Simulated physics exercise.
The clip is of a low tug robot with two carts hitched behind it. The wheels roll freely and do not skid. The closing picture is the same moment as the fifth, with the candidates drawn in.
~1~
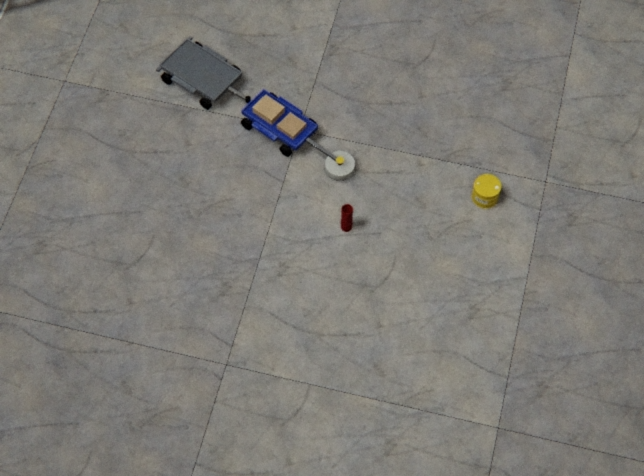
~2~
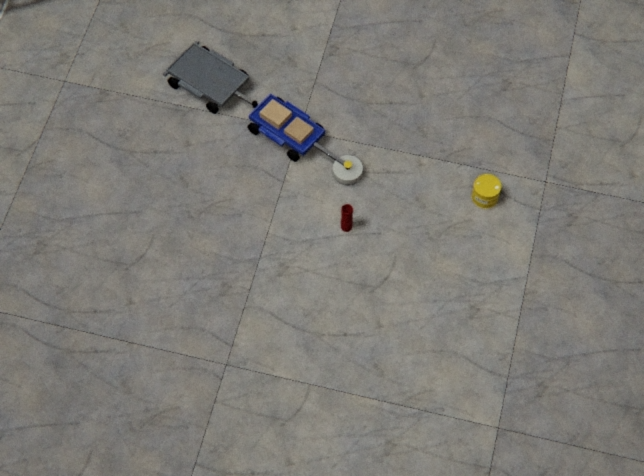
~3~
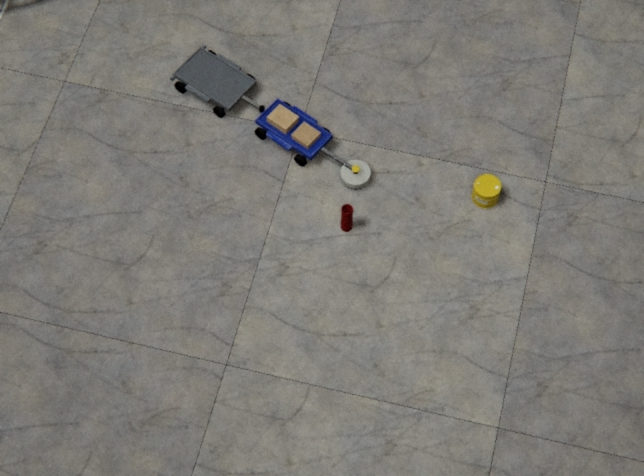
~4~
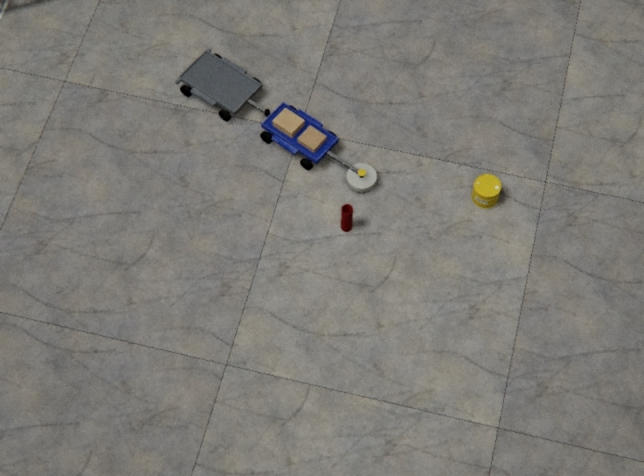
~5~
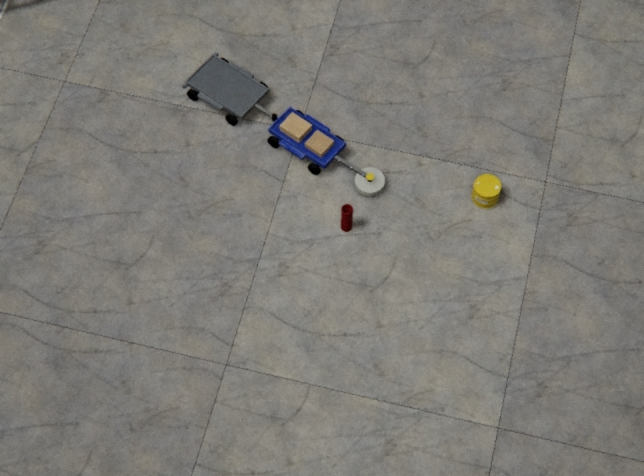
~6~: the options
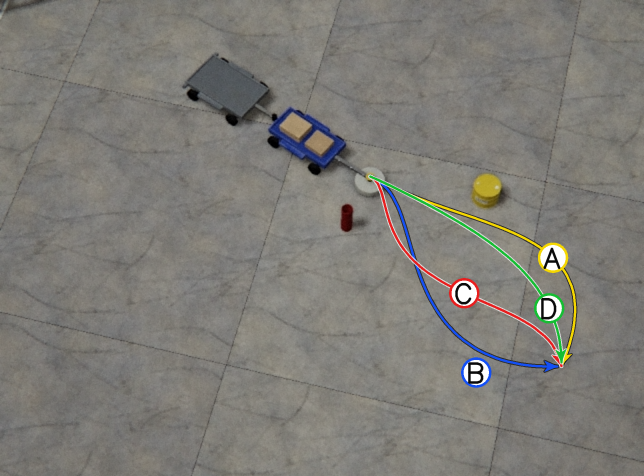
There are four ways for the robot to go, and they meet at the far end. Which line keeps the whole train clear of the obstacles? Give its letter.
The robot should drive D.
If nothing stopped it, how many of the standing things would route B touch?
In all, one.
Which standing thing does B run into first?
It meets the red post.
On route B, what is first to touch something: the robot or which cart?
The grey cart touches first.
On the marked copy, A from (370, 176) via (519, 235) to (562, 365); B from (370, 176) via (428, 296) to (557, 366); C from (370, 176) via (443, 282) to (562, 366); D from (370, 176) via (493, 245) to (562, 363).
Taking D. A third of the way, robot (457, 226), last cart (303, 134).
Two thirds of the way, robot (534, 290), last cart (384, 181).
When it is over, robot (560, 370), last cart (450, 223); nothing has been touched.
As for the rest, A meets the yellow tub; B meets the red post; C meets the red post.
